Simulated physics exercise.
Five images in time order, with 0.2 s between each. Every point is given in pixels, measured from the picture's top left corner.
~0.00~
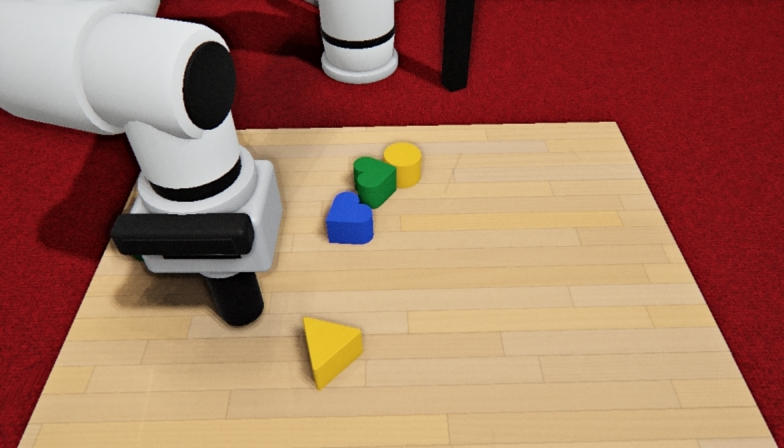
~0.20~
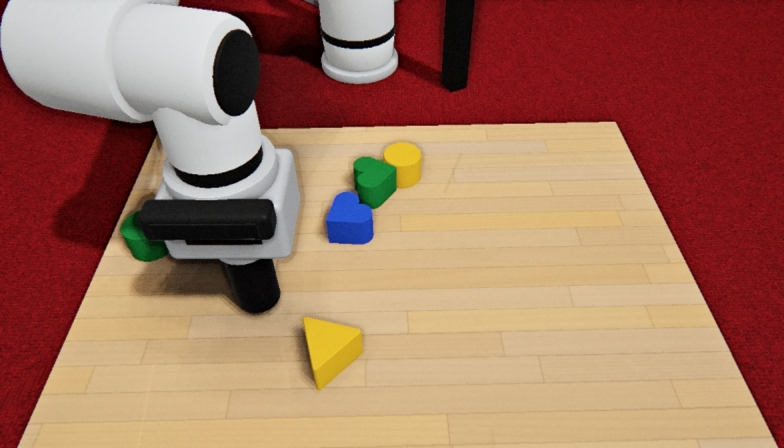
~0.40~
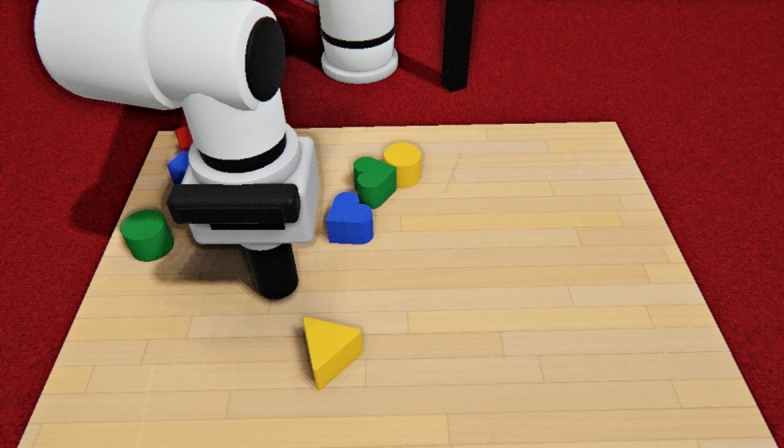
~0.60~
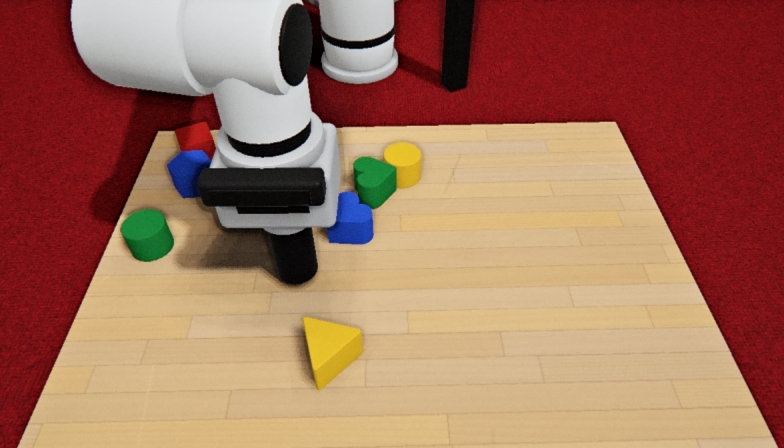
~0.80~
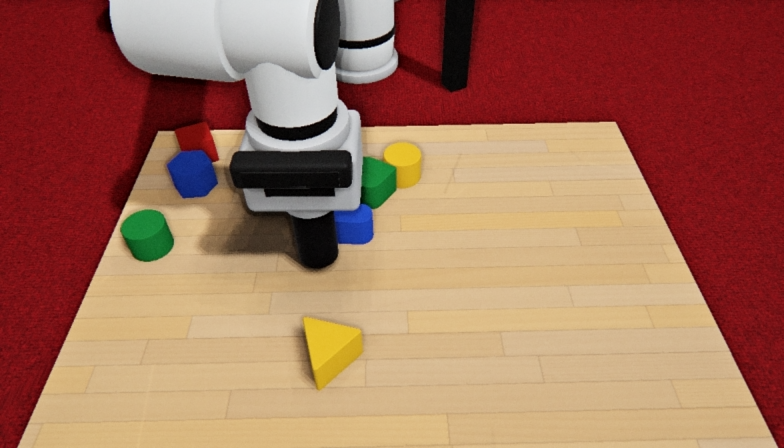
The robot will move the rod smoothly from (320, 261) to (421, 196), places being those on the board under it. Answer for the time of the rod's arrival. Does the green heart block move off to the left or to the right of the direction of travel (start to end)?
My prediction: Leftwards.
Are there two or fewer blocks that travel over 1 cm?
No, I don't think so.
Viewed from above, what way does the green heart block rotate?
The green heart block rotates clockwise.
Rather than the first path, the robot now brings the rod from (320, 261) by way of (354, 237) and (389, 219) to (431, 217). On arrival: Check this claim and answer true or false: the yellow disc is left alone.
The claim does not hold.
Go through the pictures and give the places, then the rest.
In the first frame, lower end of the rod (243, 309), tops of blocks, blue heart block (349, 208), green heart block (372, 170), yellow disc (402, 153).
In the second frame, rod (259, 296), blocks as before.
In the third frame, rod (278, 283), blocks as before.
In the fourth frame, rod (298, 269), blocks as before.
In the fifth frame, rod (319, 254), blue heart block partly hidden, green heart block (372, 170), yellow disc (402, 153).
On the path given first. One third of the way, rod (356, 231); blue heart block (363, 187), turned 15° anticlockwise; green heart block (377, 159), turned 25° clockwise; yellow disc (409, 148).
Two thirds of the way, rod (390, 209); blue heart block (361, 177), turned 45° anticlockwise; green heart block (375, 155), turned 45° clockwise; yellow disc (410, 147).
At the end, rod (421, 189); blue heart block (361, 177), turned 45° anticlockwise; green heart block (375, 155), turned 45° clockwise; yellow disc (410, 147).
